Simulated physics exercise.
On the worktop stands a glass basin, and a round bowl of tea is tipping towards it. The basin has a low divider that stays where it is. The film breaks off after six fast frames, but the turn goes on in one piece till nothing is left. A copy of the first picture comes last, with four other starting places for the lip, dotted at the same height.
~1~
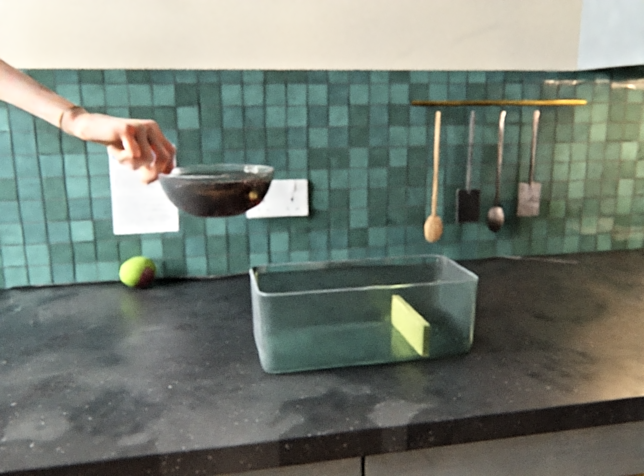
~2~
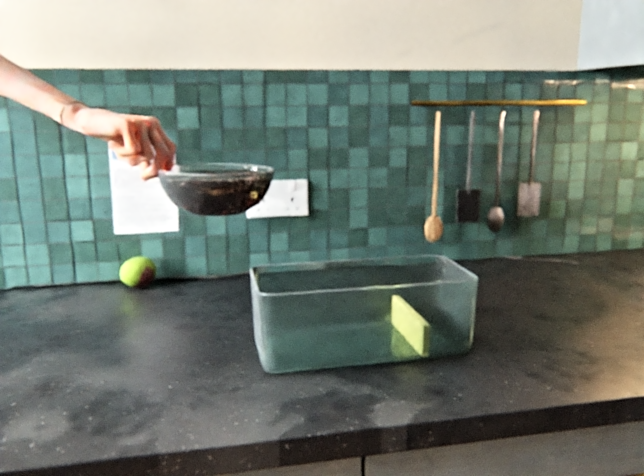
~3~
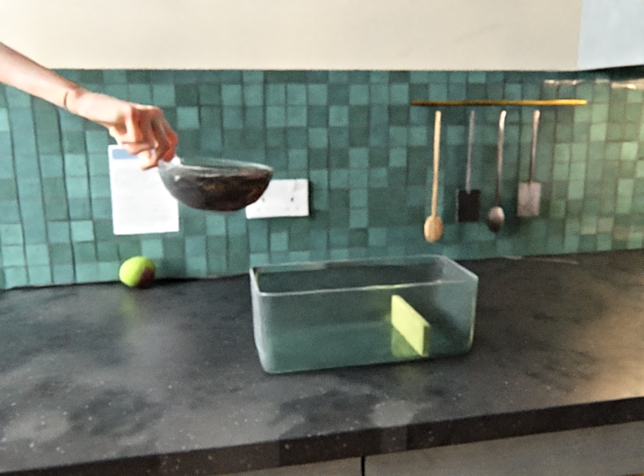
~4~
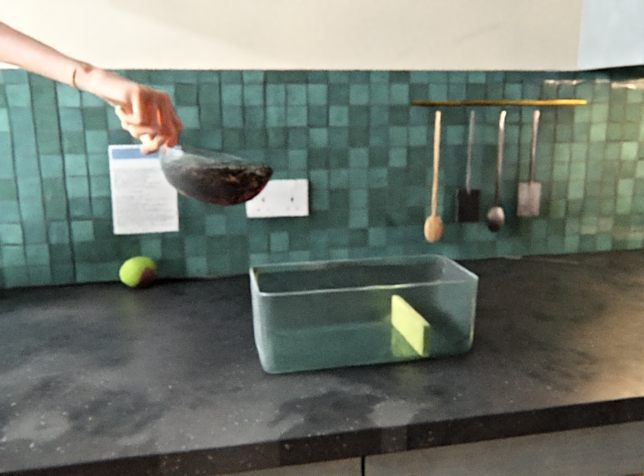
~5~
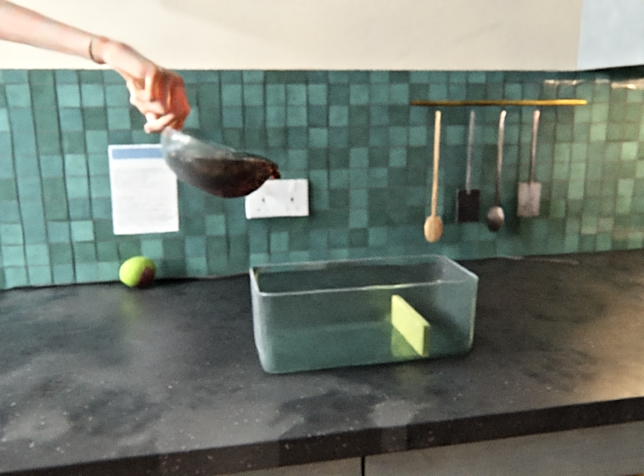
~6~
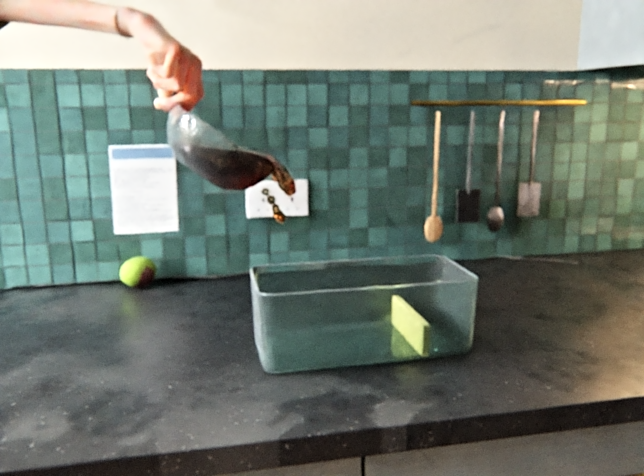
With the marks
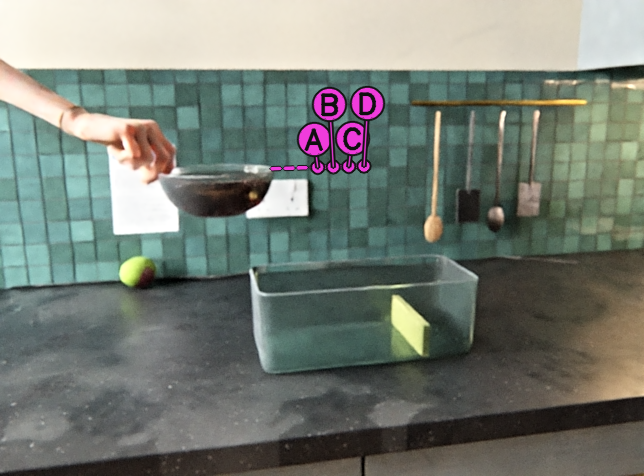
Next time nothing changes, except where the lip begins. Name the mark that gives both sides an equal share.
Choose B.
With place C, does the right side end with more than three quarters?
No, it does not.
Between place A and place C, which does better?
It is C.
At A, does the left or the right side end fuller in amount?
More ends on the left.
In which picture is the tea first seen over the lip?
In picture 4.
On the marked copy, A at (317, 167); B at (333, 166); C at (348, 166); D at (364, 166).
With A, about 78 % ends left of the wall and 20 % right of it.
With B, about 51 % ends left of the wall and 46 % right of it.
With C, about 33 % ends left of the wall and 65 % right of it.
With D, about 35 % ends left of the wall and 62 % right of it.
